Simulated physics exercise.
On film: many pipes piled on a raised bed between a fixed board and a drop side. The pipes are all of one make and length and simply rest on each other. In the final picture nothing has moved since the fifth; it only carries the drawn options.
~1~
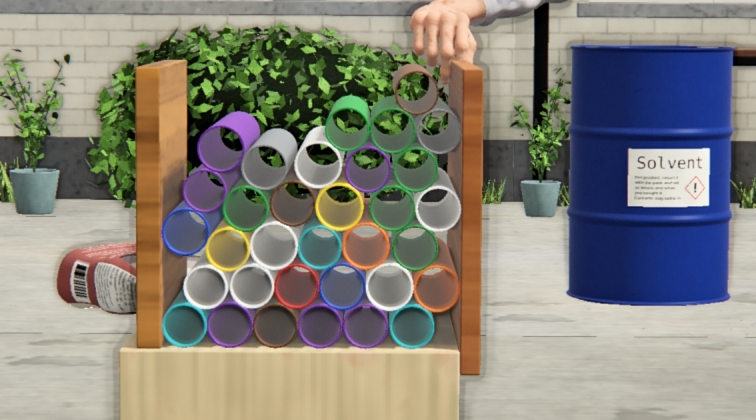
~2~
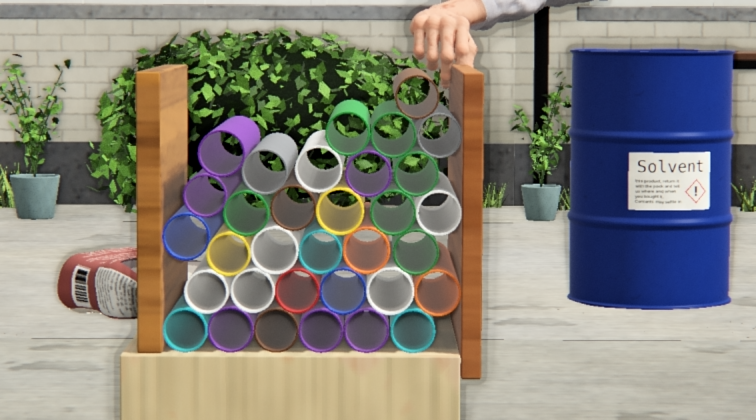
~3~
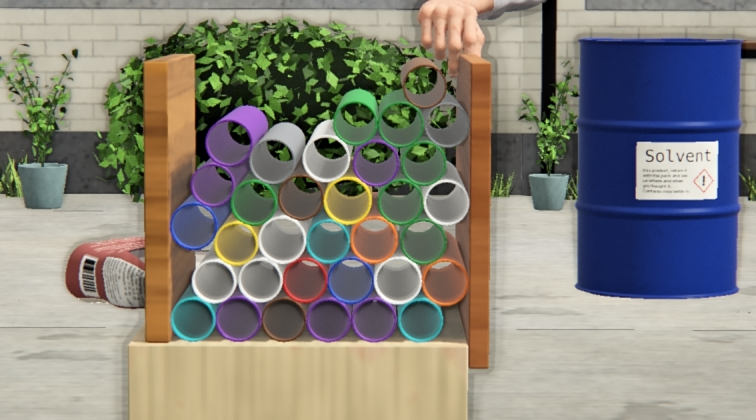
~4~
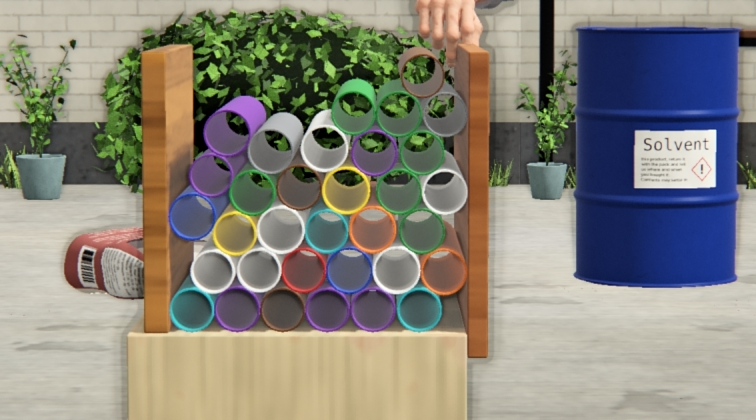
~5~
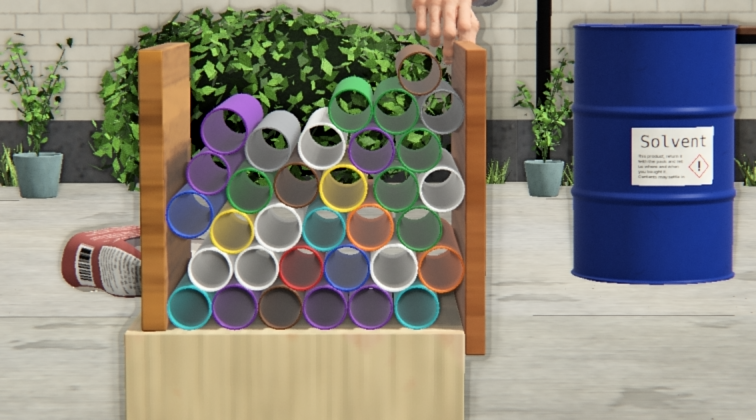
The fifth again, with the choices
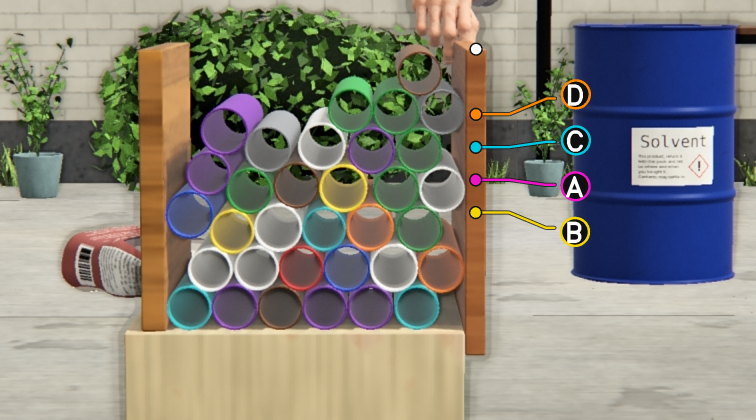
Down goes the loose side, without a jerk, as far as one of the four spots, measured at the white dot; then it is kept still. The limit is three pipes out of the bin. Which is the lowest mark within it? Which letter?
No lower than B.
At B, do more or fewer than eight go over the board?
Fewer than eight.
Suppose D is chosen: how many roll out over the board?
It comes to none.
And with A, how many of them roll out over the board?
With A, two.
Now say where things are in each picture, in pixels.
The first picture shows a turquoise pipe (319, 248); a green pipe (416, 170); a grey pipe (439, 132).
The second picture shows a grey pipe (440, 136); a green pipe (348, 134).
The third picture shows side board (471, 198); a turquoise pipe (193, 320).
The fourth picture shows a turquoise pipe (419, 310); a green pipe (422, 232).
The fifth picture shows a turquoise pipe (324, 229); a green pipe (419, 150); a grey pipe (443, 112).
On the marked copy, A at (476, 180); B at (476, 212); C at (476, 147); D at (476, 114); the white dot at (477, 49).
With B. Early on, top of the board (465, 124).
Further on, top of the board (465, 208).
At the end, top of the board (465, 211), two out over the board.
As for the rest, A two out over the board; C none out over the board; D none out over the board.
